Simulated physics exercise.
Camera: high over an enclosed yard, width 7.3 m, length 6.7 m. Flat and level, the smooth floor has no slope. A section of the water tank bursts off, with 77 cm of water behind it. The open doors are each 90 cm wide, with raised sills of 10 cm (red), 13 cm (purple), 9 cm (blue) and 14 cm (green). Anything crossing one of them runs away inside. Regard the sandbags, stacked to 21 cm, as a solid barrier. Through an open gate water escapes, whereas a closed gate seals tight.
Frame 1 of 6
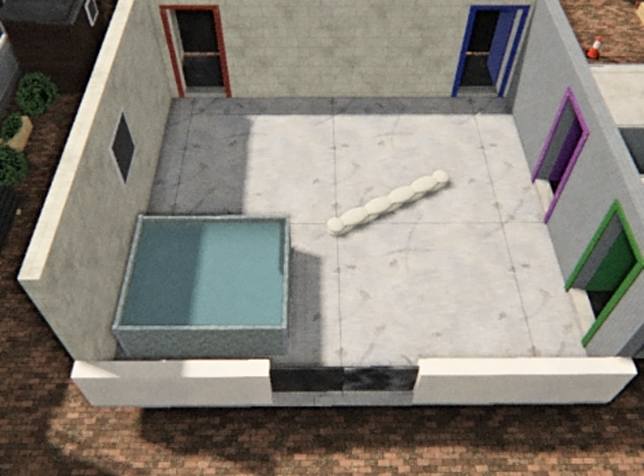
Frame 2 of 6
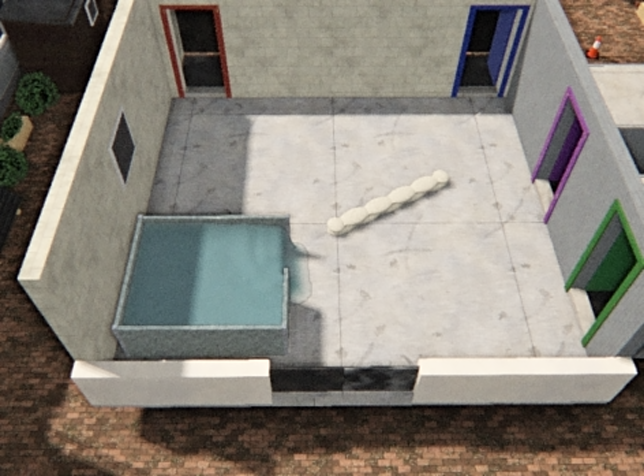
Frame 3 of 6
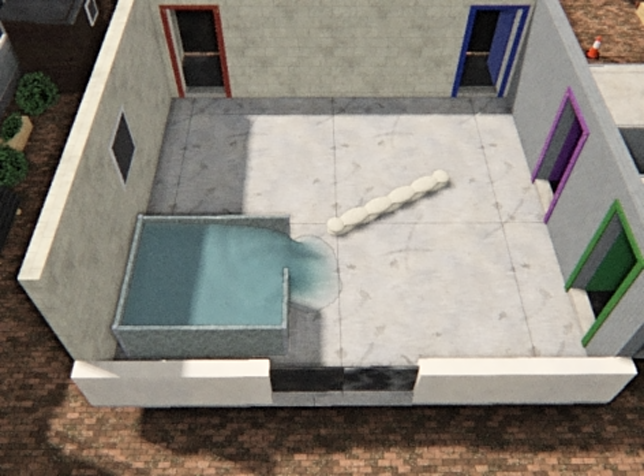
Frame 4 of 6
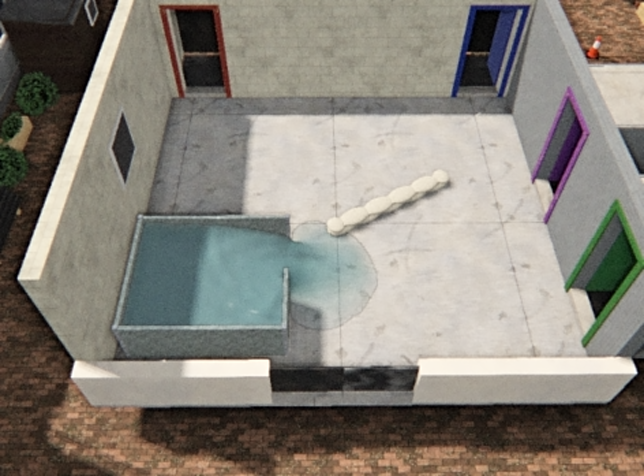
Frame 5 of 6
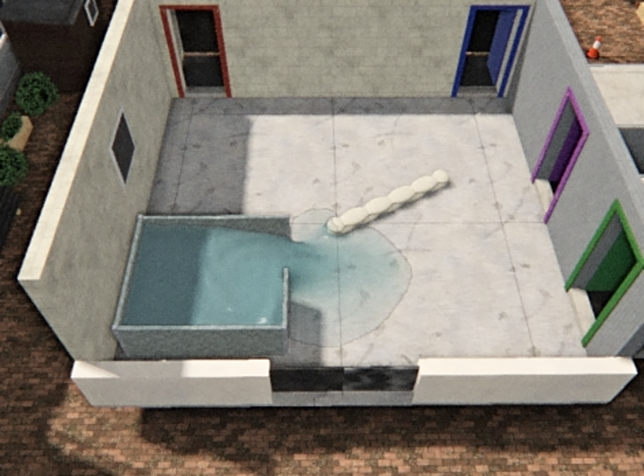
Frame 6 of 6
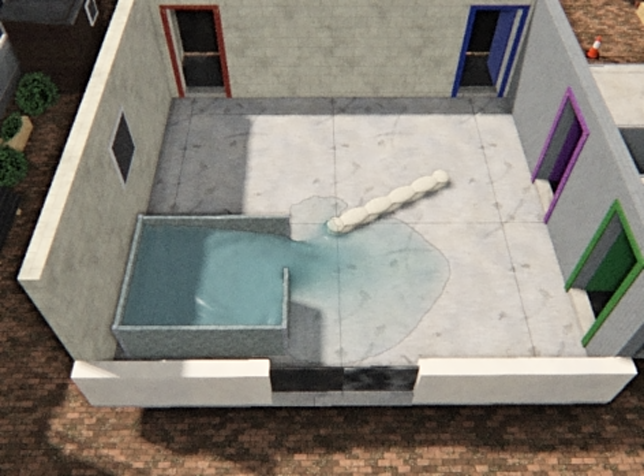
Water pouring from a gap in the tank's right side, fanning across the pale floor and spreading around the sandbags' near end.
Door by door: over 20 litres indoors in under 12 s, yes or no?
Red door: No, purple door: Yes, blue door: Yes, green door: Yes.
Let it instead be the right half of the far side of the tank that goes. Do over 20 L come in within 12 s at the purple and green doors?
Log - purple: Threshold not reached, green: Threshold not reached.
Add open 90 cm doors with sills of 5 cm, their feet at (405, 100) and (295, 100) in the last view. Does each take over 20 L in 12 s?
Per doorway, in order: Sufficient / insufficient.
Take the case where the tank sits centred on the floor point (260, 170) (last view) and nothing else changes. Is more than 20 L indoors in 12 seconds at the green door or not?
Green: Within limit.
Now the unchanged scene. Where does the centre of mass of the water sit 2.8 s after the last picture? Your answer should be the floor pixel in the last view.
At roughly (351, 273).
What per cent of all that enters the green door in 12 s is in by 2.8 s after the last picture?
Some 65 per cent by then.
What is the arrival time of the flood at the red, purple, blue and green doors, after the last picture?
So red at 5.0 s, purple at 0.9 s, blue at 2.4 s, and green at 0.8 s.
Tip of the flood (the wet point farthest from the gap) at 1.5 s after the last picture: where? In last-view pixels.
Location: Approx. (518, 147) in the last view.
Then, 0.7 s after the last picture water covers 35 % of the floor and is deepest (46 cm) near (293, 264); red door not reached, purple door not reached, blue door not reached, green door not reached.
Then, 1.5 s after the last picture water covers 50 % of the floor and is deepest (38 cm) near (586, 368); red door not reached, purple door 25 cm at the sill, 11 L in, blue door not reached, green door 23 cm at the sill, 5 L in.
Then, 2.8 s after the last picture water covers 55 % of the floor and is deepest (26 cm) near (293, 273); red door not reached, purple door 23 cm at the sill, 80 L in, blue door 16 cm at the sill, 1 L in, green door 26 cm at the sill, 61 L in.
Then, 6.3 s after the last picture water covers 70 % of the floor and is deepest (17 cm) near (496, 101); red door 1 cm at the sill, 0 L in, purple door 15 cm at the sill, 121 L in, blue door 17 cm at the sill, 81 L in, green door 12 cm at the sill, 94 L in.
Then, 11.3 s after the last picture water covers 95 % of the floor and is deepest (14 cm) near (139, 248); red door 9 cm at the sill, 0 L in, purple door 9 cm at the sill, 124 L in, blue door 12 cm at the sill, 165 L in, green door 8 cm at the sill, 95 L in.
